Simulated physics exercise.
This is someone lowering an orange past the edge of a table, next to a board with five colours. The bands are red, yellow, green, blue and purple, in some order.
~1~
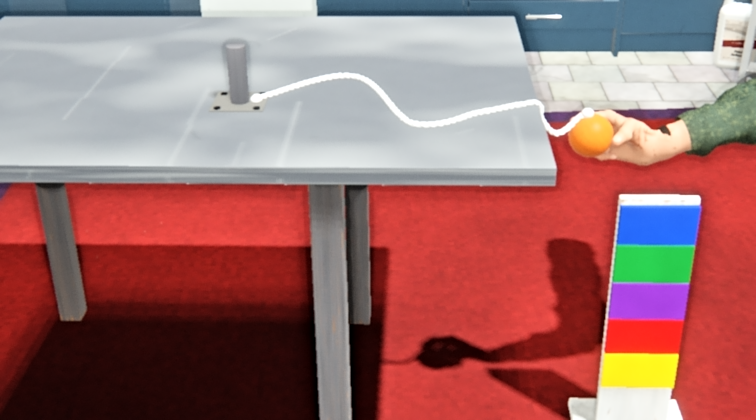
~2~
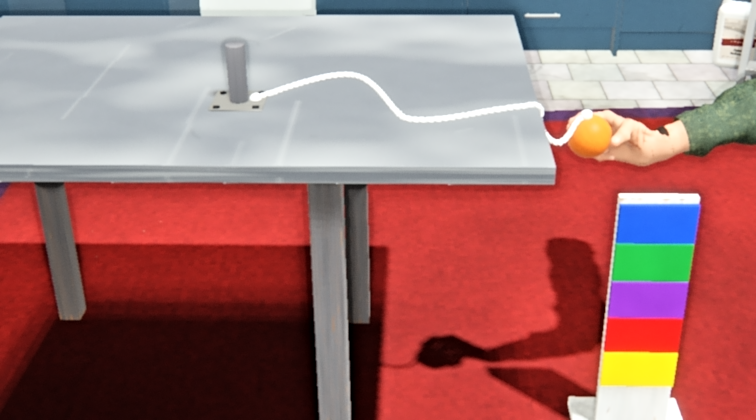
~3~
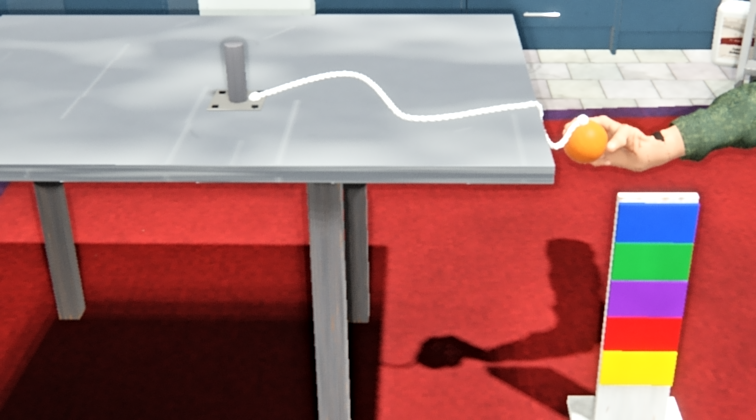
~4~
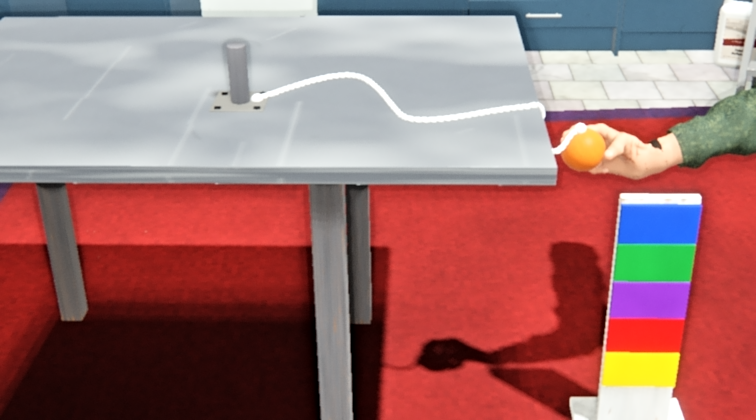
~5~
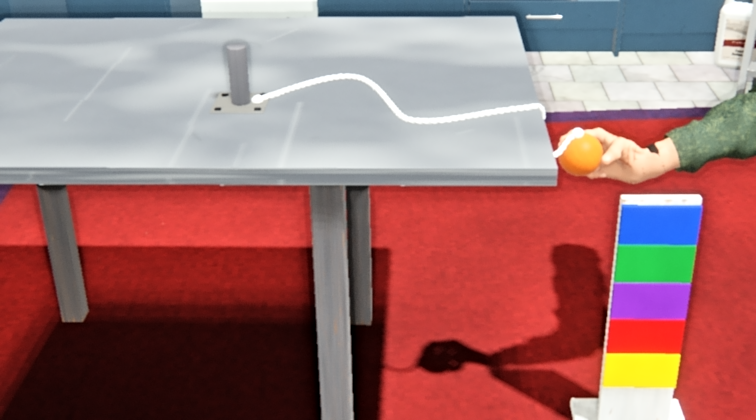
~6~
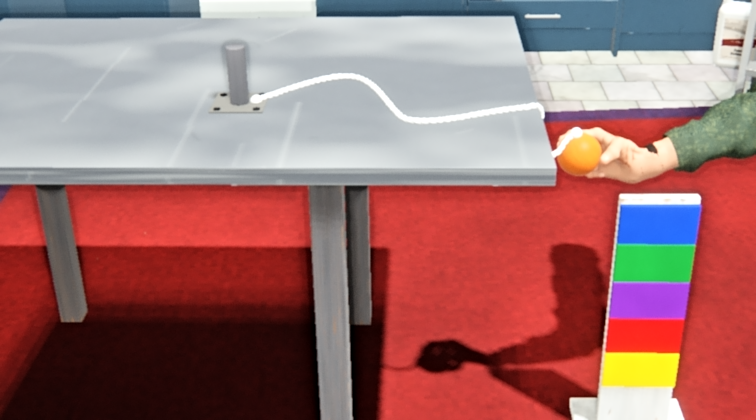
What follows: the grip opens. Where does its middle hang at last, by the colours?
At purple.
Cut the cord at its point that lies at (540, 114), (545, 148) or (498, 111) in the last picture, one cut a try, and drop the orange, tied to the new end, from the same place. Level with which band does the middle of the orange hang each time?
Taking them in turn: Blue; green; no band.
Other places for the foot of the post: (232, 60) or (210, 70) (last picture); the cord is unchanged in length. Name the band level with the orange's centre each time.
Taking them in turn: Green; green.
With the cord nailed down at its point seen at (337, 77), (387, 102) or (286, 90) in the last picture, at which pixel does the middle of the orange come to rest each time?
The places are (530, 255), (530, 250) and (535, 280).
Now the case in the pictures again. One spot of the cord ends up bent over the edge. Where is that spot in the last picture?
The one at (436, 121).
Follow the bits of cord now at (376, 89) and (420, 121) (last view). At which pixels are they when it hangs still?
Near (423, 96) and (525, 92).
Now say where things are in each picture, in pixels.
The first picture shows orange (591, 136); blue (659, 227); green (653, 265); purple (649, 302); red (644, 338); yellow (639, 372).
The second picture shows orange (589, 136); cord through (285, 88) (359, 77) (391, 105) (456, 117) (538, 111).
The third picture shows orange (585, 142).
The fourth picture shows orange (583, 150); cord through (287, 89) (360, 77) (392, 105) (459, 117) (541, 113).
The fifth picture shows orange (580, 154).
The sixth picture shows orange (579, 154); cord through (286, 90) (359, 78) (391, 106) (458, 118) (540, 113).
A little later, orange near (481, 275); level with purple.
Next, orange near (544, 296); level with purple.
When it is over, orange near (532, 294); level with purple. Its centre hangs level with the purple band.
